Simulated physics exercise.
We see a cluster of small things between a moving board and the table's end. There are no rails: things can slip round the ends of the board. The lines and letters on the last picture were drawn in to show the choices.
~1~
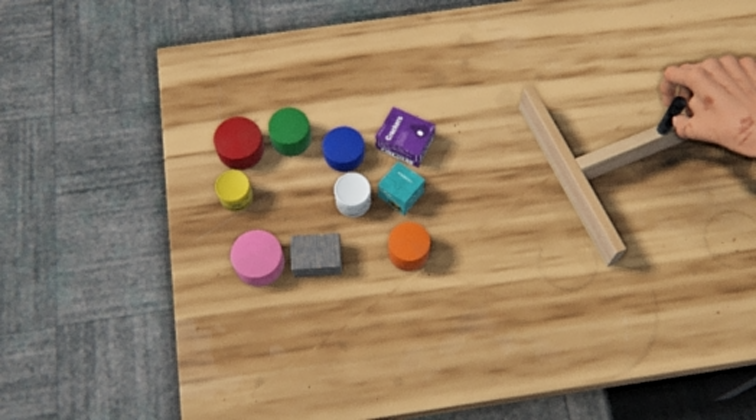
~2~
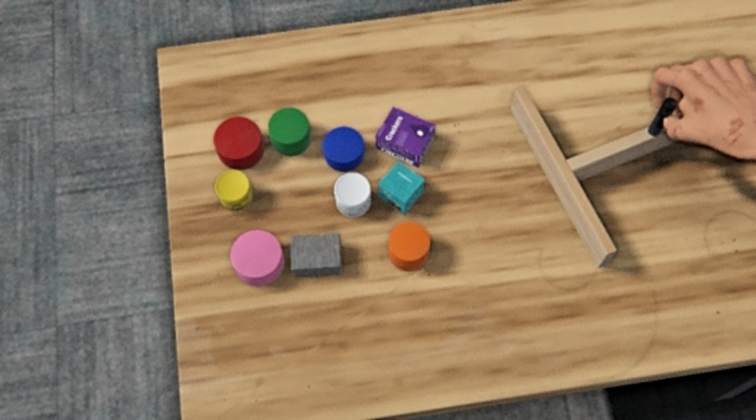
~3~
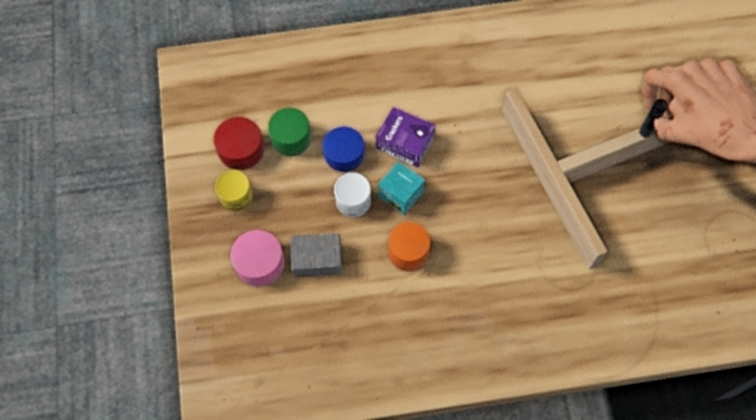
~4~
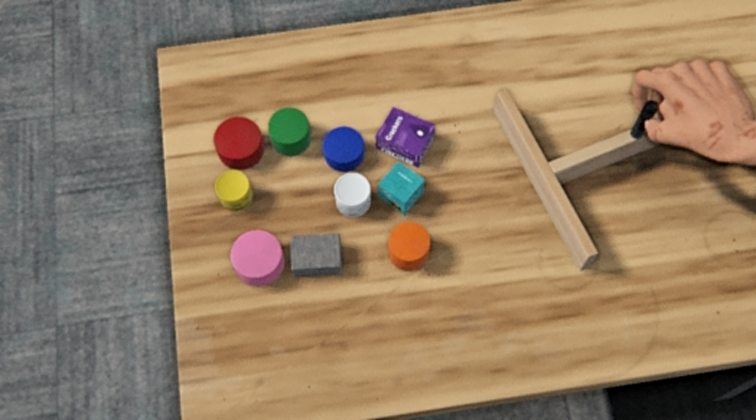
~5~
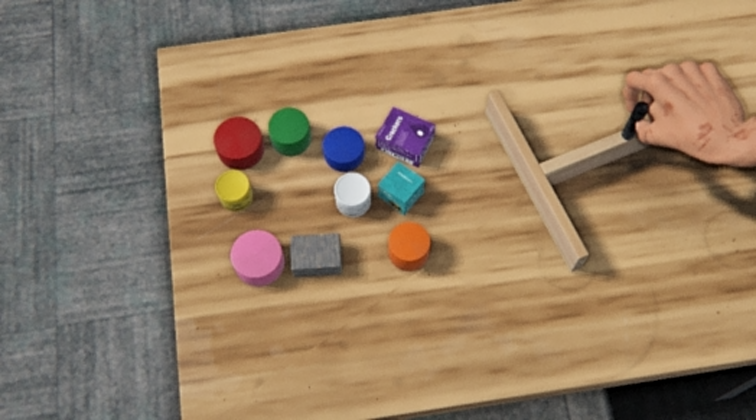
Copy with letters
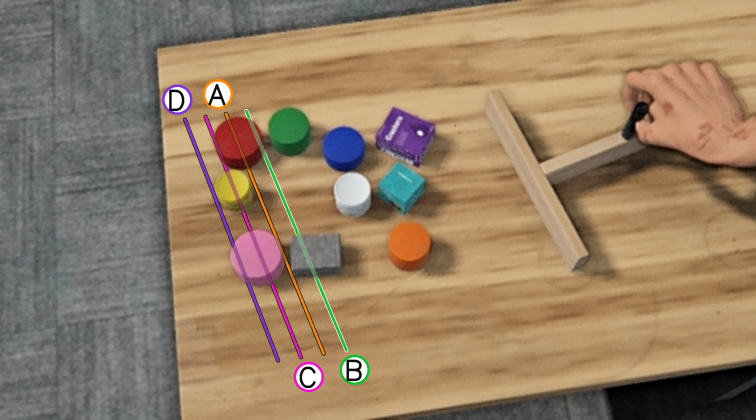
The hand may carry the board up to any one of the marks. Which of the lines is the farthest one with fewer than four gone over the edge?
At D, and not beyond.
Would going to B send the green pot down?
By then, no.
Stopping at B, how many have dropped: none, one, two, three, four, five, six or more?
By then, none.
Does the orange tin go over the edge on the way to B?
By then, no.
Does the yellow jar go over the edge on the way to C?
Yes.
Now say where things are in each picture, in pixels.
In the first picture, red tin (239, 144); turquoise packet (401, 188); pink tin (258, 259).
In the second picture, board (564, 167); blue tin (344, 149).
In the third picture, board (556, 168); grey block (317, 255).
In the fourth picture, board (546, 170); white tub (353, 195).
In the fifth picture, board (537, 171); orange tin (409, 247); red tin (239, 144); turquoise packet (401, 188).
On the copy, A at (272, 227); B at (293, 224); C at (250, 230); D at (229, 233).
On D. First, board (428, 187); blue tin (320, 155); purple packet (365, 155).
Then, board (316, 203); yellow jar (196, 215); blue tin (223, 190).
Finally, board (227, 215); yellow jar over the edge; blue tin over the edge; two fallen.
By contrast, A is within the limit but short; B is within the limit but short; C is within the limit but short.
